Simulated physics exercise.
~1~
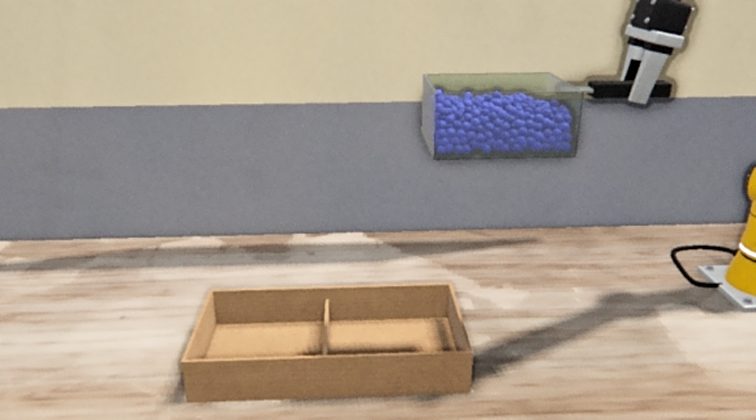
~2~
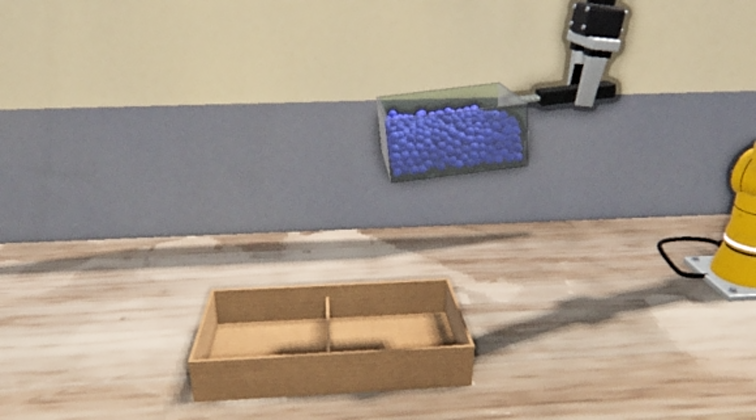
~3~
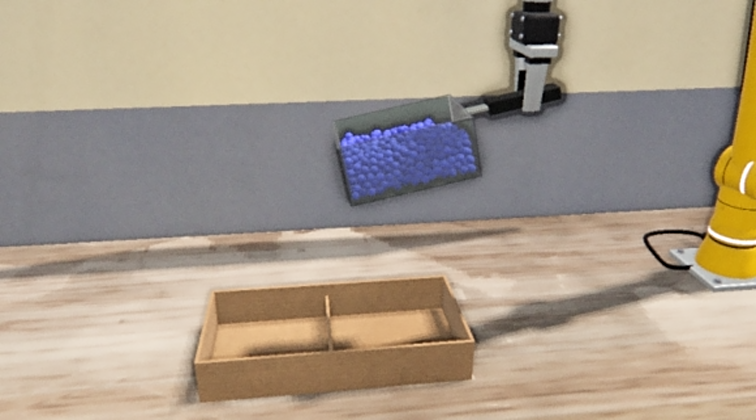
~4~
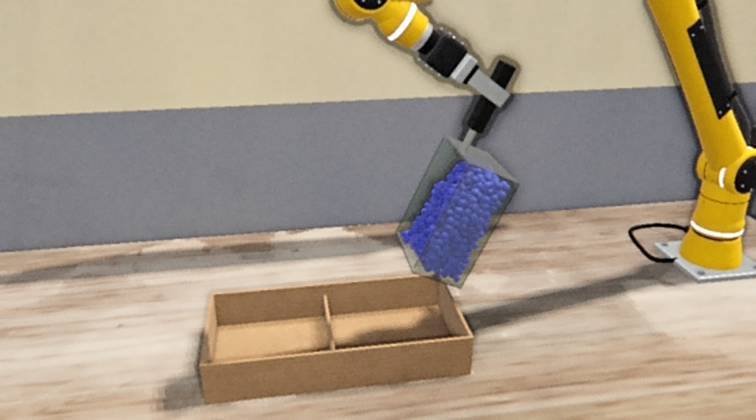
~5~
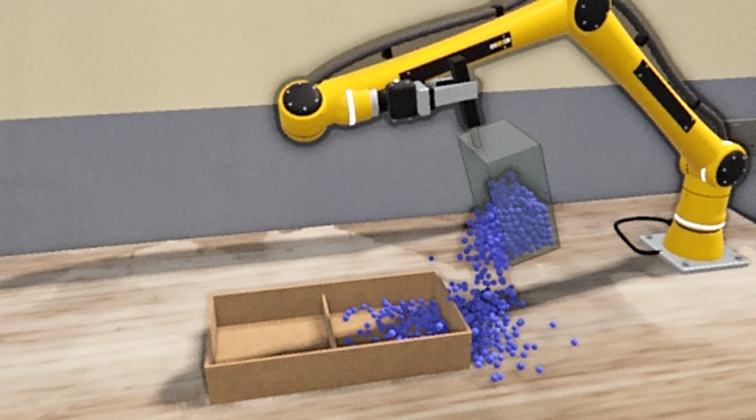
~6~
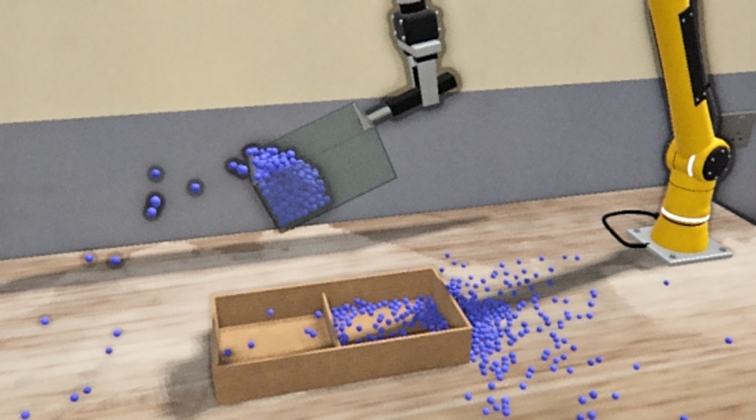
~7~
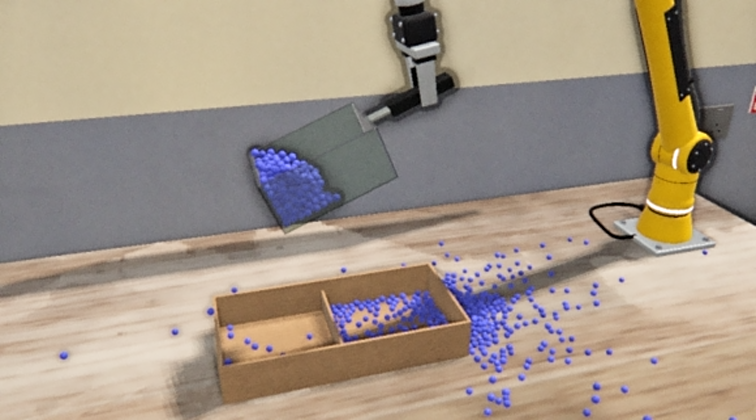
The clip shows a yellow robot arm tipping a clear box of blue beads over a divided brown tray, spilling many into its right section and onto the table, then swinging left and holding still, partly tilted, with beads left in the box and a few in the left section.
